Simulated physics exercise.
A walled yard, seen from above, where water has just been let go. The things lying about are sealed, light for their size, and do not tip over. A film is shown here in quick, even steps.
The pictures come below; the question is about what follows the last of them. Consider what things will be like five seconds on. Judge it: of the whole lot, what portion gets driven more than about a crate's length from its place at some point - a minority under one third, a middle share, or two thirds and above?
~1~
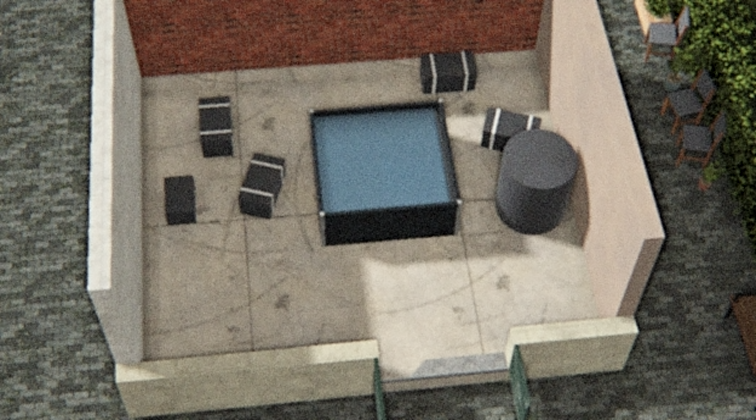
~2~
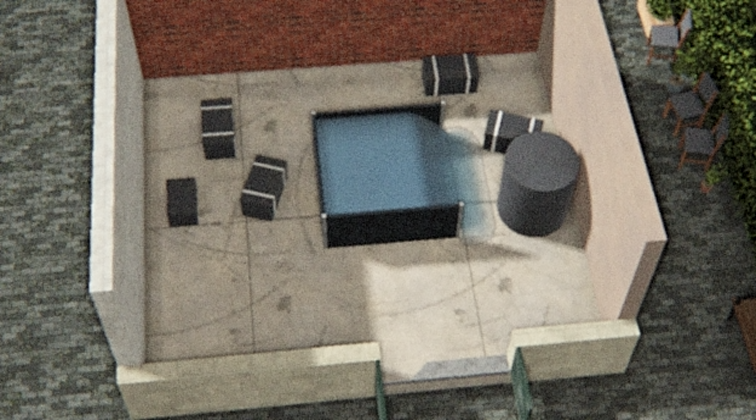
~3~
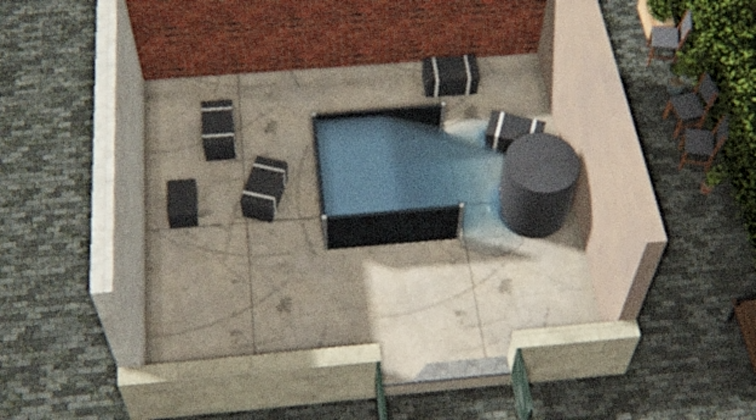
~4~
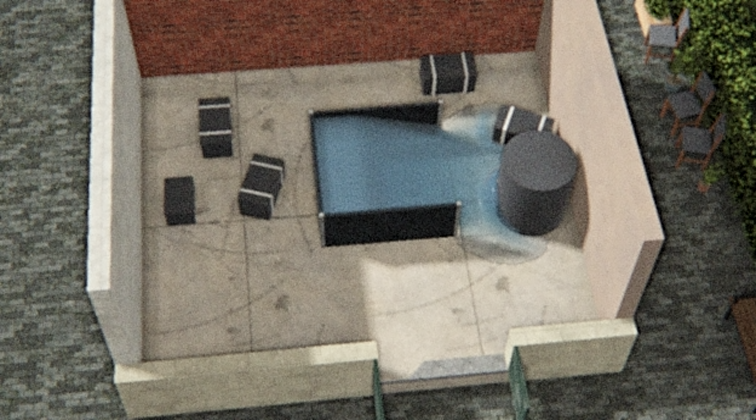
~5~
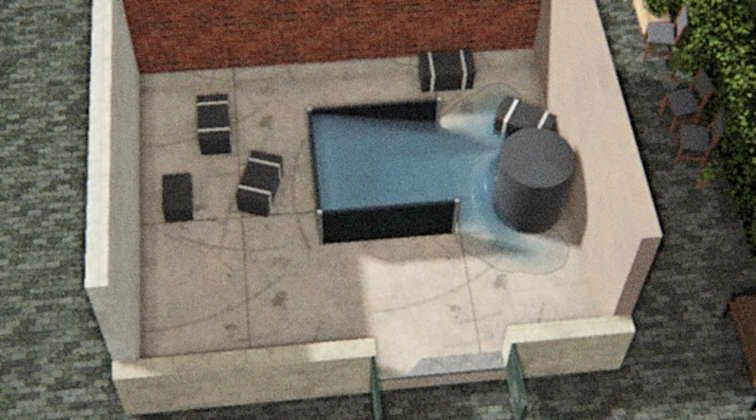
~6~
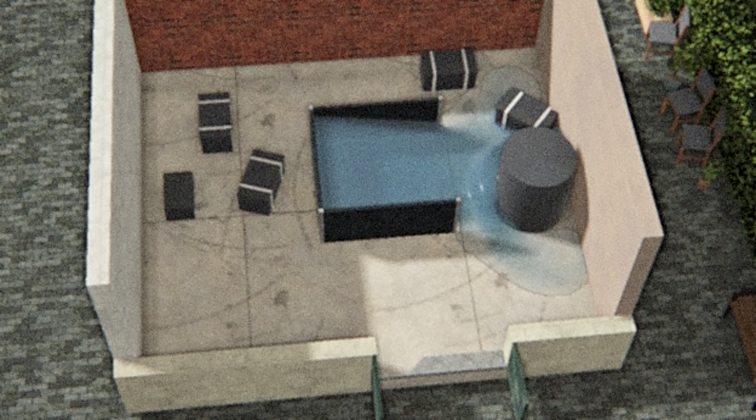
Band-wise it's the middle band, a third to two thirds.
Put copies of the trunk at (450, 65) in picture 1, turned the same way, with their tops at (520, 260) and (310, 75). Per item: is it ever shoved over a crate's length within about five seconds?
In that order: Shifted that much, shifted that much.
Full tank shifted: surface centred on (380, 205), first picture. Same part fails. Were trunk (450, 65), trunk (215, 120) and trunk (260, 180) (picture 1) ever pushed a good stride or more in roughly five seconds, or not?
Object by object, in turn: Travelled a good distance, lingered near its place, lingered near its place.
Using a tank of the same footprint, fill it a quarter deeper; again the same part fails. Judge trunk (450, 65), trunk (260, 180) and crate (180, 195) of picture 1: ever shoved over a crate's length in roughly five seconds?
In sequence: Went the distance, fell short and fell short.
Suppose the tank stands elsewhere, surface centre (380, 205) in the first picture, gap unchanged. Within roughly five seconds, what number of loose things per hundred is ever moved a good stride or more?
The share comes to close to 40 percent.
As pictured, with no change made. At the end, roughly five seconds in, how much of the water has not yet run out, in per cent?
I'd estimate some 92 percent of the water stays.
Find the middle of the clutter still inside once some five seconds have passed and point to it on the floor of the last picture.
I'd say roughly (204, 162).
A moment on, 1 of 5 are well off their spots; 1 afloat.
Next, 1 of 5 are well off their spots; 1 afloat.
Later, 2 of 5 are well off their spots; 1 afloat.
In the end, 3 of 5 are well off their spots, and 3 have been at some point; 2 afloat.
